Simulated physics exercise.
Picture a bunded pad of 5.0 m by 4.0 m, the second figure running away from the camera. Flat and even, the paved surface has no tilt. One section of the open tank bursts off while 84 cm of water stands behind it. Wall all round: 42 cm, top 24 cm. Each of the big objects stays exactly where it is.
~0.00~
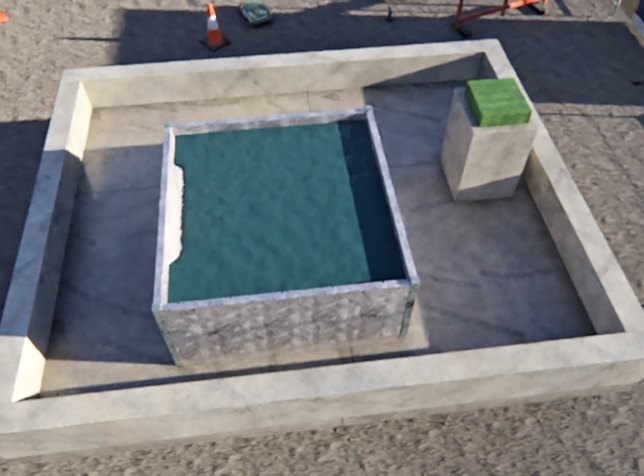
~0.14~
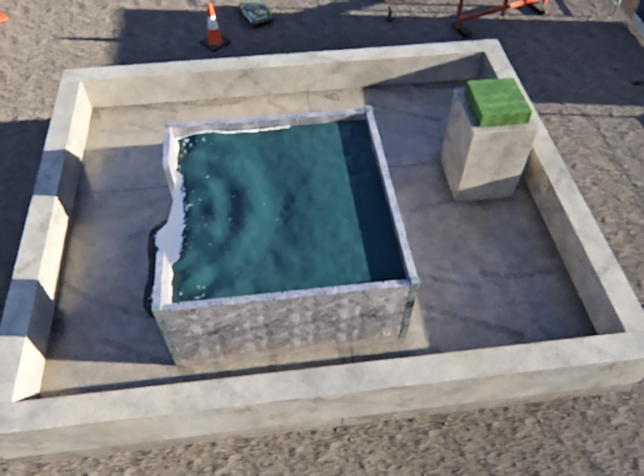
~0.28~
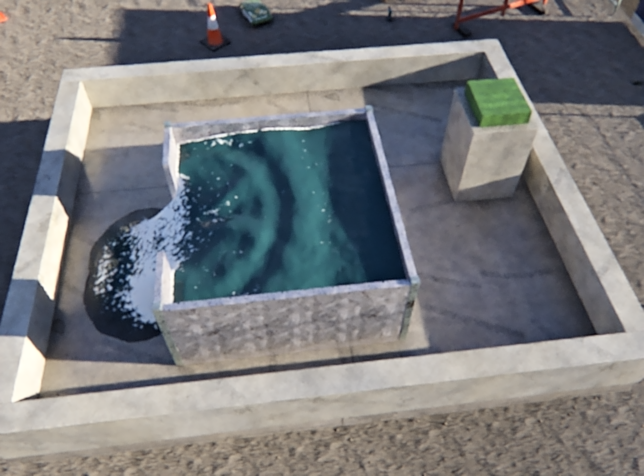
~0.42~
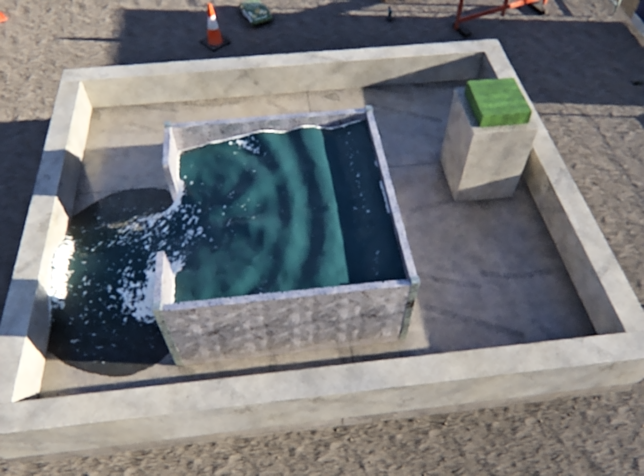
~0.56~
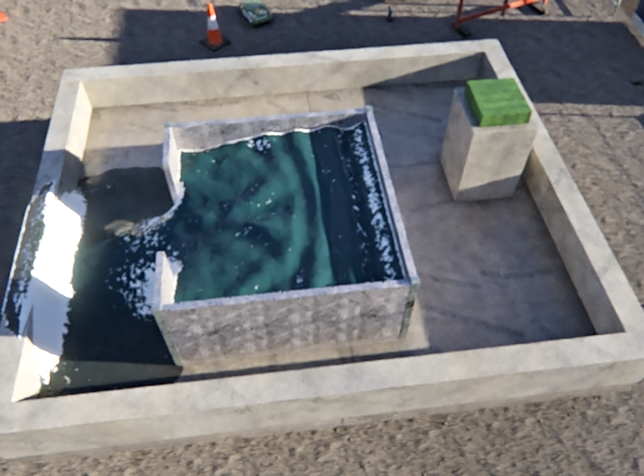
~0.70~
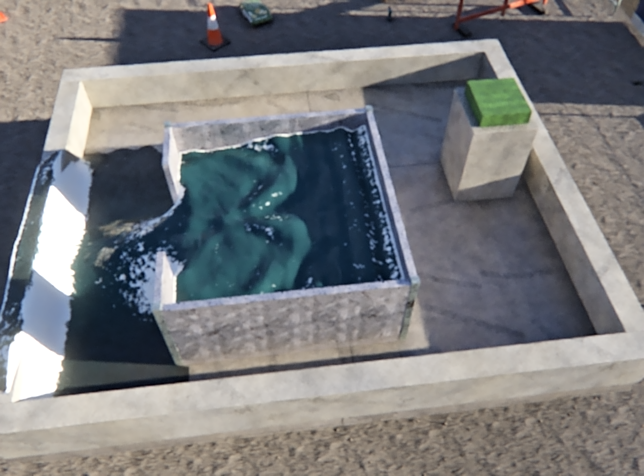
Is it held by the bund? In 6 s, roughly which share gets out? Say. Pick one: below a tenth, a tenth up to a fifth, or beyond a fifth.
Below a tenth.
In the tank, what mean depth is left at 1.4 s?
Average depth: About 53 cm.
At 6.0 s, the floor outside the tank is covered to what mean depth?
I'd say close to 14 cm.
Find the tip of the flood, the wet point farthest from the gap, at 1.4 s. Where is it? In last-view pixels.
That would be close to (92, 112).
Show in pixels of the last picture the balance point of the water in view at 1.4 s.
Near (216, 259).
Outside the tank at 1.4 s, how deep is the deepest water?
Peak depth: Approx. 68 cm.
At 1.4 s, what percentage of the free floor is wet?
I'd say around 30 %.
After 1.1 s water covers 25 % of the floor and is deepest (76 cm) near (59, 293); 1 % is over the wall.
After 1.4 s water covers 30 % of the floor and is deepest (68 cm) near (62, 277); 3 % is over the wall.
After 2.5 s water covers 55 % of the floor and is deepest (43 cm) near (36, 420); 6 % is over the wall.
After 4.0 s water covers 75 % of the floor and is deepest (34 cm) near (62, 277); 6 % is over the wall.
After 6.0 s water covers 80 % of the floor and is deepest (28 cm) near (440, 153); 6 % is over the wall.
